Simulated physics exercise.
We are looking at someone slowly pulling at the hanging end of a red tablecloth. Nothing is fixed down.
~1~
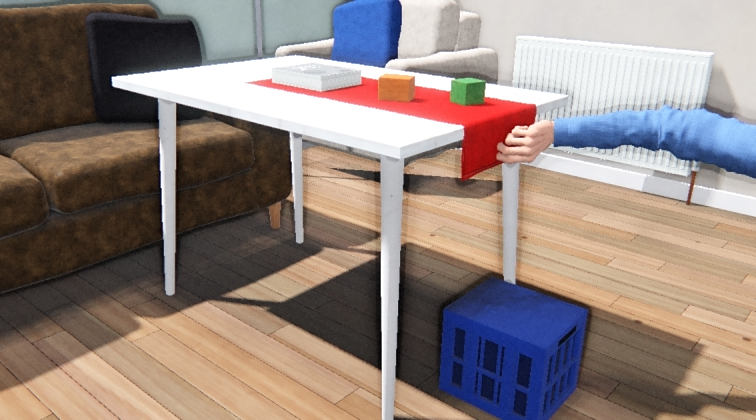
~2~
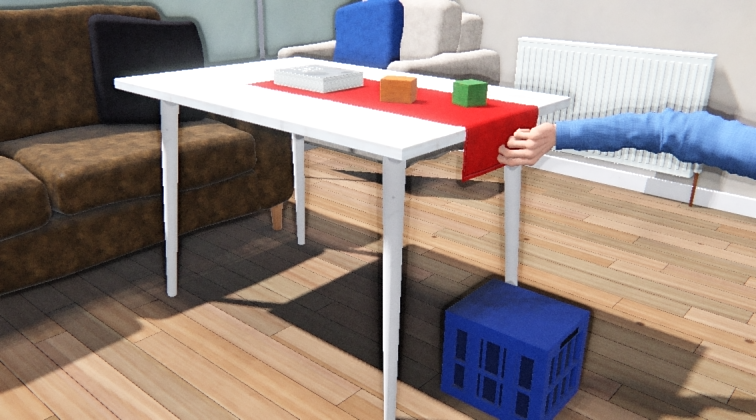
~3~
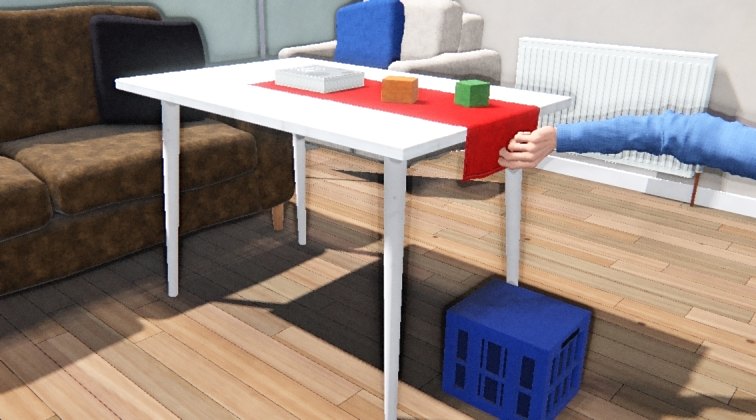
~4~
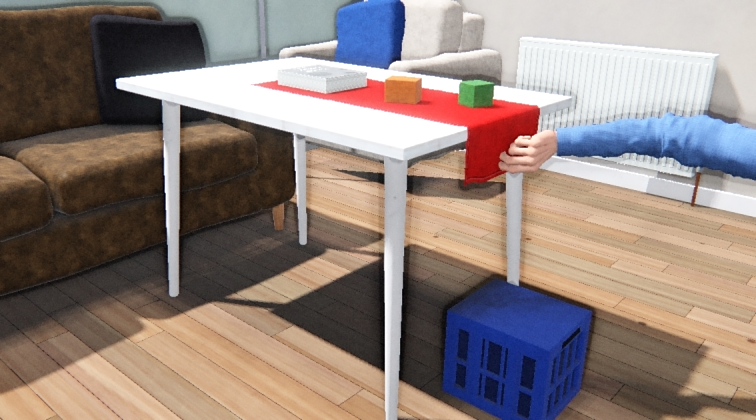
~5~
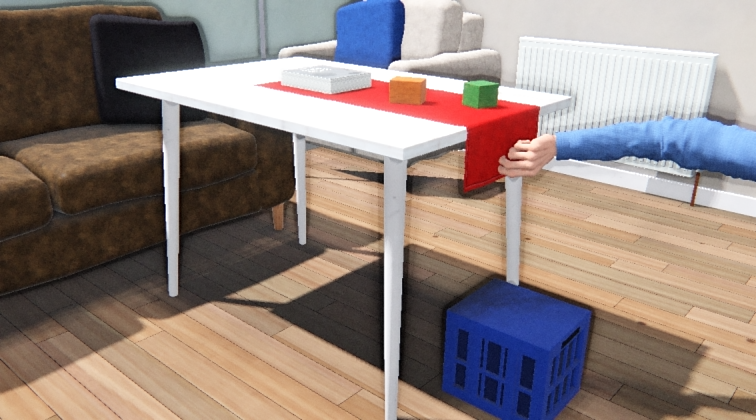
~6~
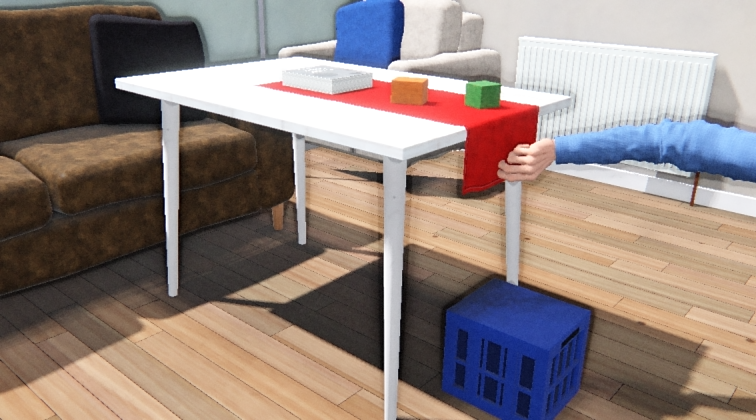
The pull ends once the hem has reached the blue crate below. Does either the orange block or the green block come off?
In the end the orange block goes over the edge; the green block is carried off the end.
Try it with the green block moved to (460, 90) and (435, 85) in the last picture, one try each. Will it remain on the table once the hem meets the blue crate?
First, it comes down; second, it drops.
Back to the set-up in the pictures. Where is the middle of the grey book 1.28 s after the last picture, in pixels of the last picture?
At about (373, 87).
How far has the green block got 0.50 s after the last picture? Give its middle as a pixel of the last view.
Near (509, 99).
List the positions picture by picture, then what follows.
In the first picture, tablecloth end (460, 180); orange block (397, 76); green block (469, 80); grey book (317, 69); top of the crate (522, 325).
In the second picture, tablecloth end (462, 182), far hem (245, 85); green block (471, 82); green block stands on the cloth.
In the third picture, tablecloth end (462, 182); orange block (401, 78).
In the fourth picture, tablecloth end (464, 186), far hem (249, 85); green block (477, 82).
In the fifth picture, tablecloth end (464, 193); orange block (408, 79).
In the sixth picture, tablecloth end (463, 195), far hem (253, 86); orange block (410, 79); green block (484, 83); top of the crate (525, 327).
Then, 0.50 s later than the last view, hem going down; orange block carried along near (431, 94); green block carried along near (509, 99).
Then, 1.28 s later than the last view, hem going down; orange block carried along near (467, 100); green block down below near (530, 270).
Then, 2.08 s later than the last view, hem going down; orange block over the edge; green block down below near (530, 270).
Finally, hem on the crate; orange block down below near (547, 293); green block down below near (530, 270). The orange block is carried off the end and the green block falls off.
